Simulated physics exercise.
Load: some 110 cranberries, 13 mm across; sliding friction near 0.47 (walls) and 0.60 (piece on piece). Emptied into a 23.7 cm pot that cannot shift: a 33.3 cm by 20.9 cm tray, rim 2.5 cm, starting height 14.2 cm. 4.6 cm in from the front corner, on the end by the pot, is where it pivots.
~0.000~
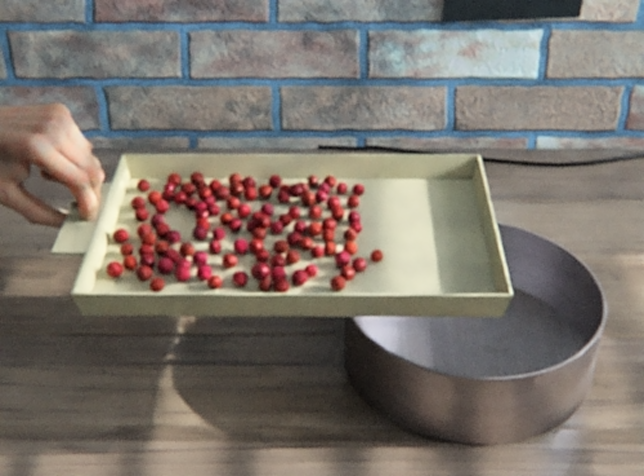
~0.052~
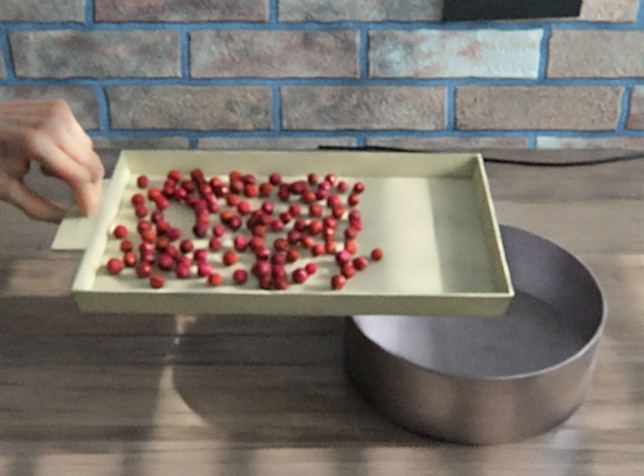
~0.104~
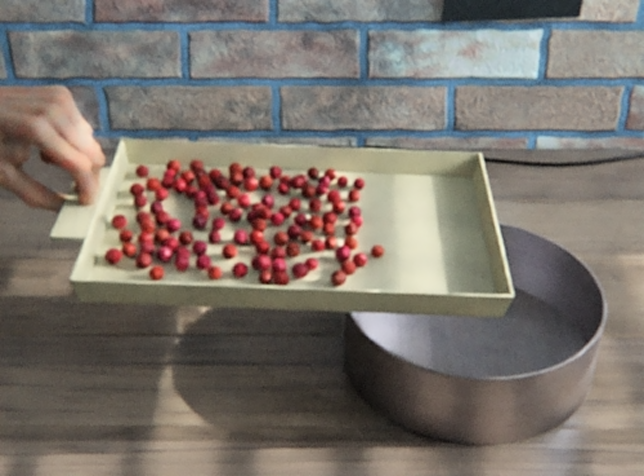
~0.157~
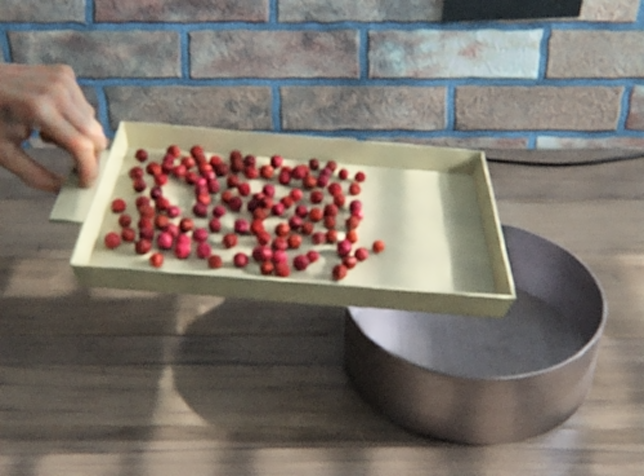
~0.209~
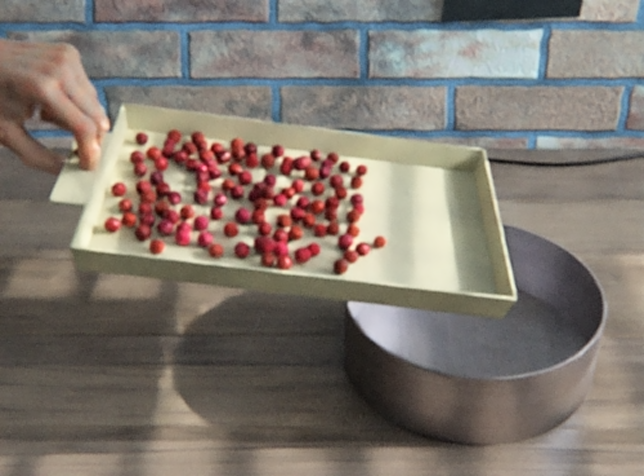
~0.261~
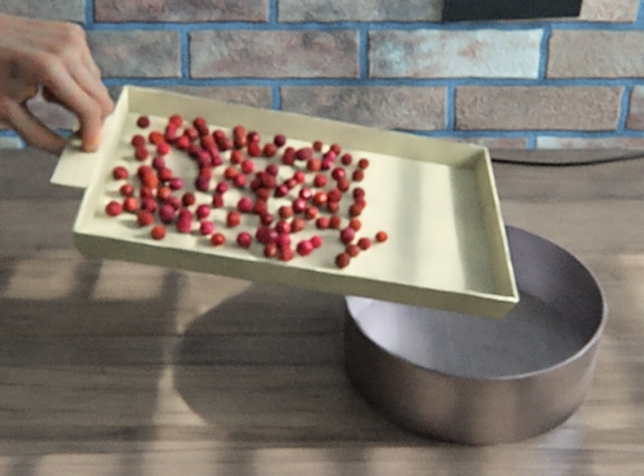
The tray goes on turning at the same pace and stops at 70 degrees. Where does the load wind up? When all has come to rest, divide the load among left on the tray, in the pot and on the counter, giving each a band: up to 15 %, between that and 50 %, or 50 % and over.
Tray: 50 % and over; pot: Up to 15 %; counter: Up to 15 %.
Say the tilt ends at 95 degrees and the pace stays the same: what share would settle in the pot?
It would land at about 65 percent.
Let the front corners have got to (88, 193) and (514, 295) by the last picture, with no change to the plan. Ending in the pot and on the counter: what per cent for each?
That works out as pot 20 and counter 10.
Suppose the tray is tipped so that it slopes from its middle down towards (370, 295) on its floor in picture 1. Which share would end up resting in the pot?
Near 0 percent, give or take.
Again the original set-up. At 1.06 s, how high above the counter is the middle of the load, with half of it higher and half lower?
The halfway mark is near 18 cm.
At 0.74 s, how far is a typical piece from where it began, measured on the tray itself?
Around 15 centimetres.
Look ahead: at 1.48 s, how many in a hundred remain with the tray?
Load share: Around 85%.
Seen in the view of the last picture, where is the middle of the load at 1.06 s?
Look about (492, 239) in the last view.
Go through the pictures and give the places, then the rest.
In the first picture, tray tilt 0 degrees, front corners at (79, 290) and (505, 291); middle of the pieces at (253, 226); pot at (473, 290).
In the second picture, tray tilt 1 degrees, front corners at (79, 286) and (506, 291); middle of the pieces at (253, 224).
In the third picture, tray tilt 3 degrees, front corners at (78, 276) and (507, 292); middle of the pieces at (253, 217).
In the fourth picture, tray tilt 6 degrees, front corners at (78, 260) and (508, 293), lowest corner right front; middle of the pieces at (253, 207).
In the fifth picture, tray tilt 9 degrees, front corners at (79, 244) and (510, 294), lowest corner right front; middle of the pieces at (255, 196).
In the sixth picture, tray tilt 12 degrees, front corners at (80, 227) and (511, 296), lowest corner right front; middle of the pieces at (257, 185); pot at (473, 290). Its pace works out near 60 degrees a second.
Then, at 0.74 s, tilt 39 degrees; the tray holds 100 %, the pot 0 %.
Then, at 1.06 s, tilt 58 degrees; the tray holds 95 %, the pot 0 %.
After 1.48 s, tilt 70 degrees; the tray holds 85 %, the pot 10 %.
By 2.0 s all is still; tray 85 %, pot 10 %, counter 5 %.
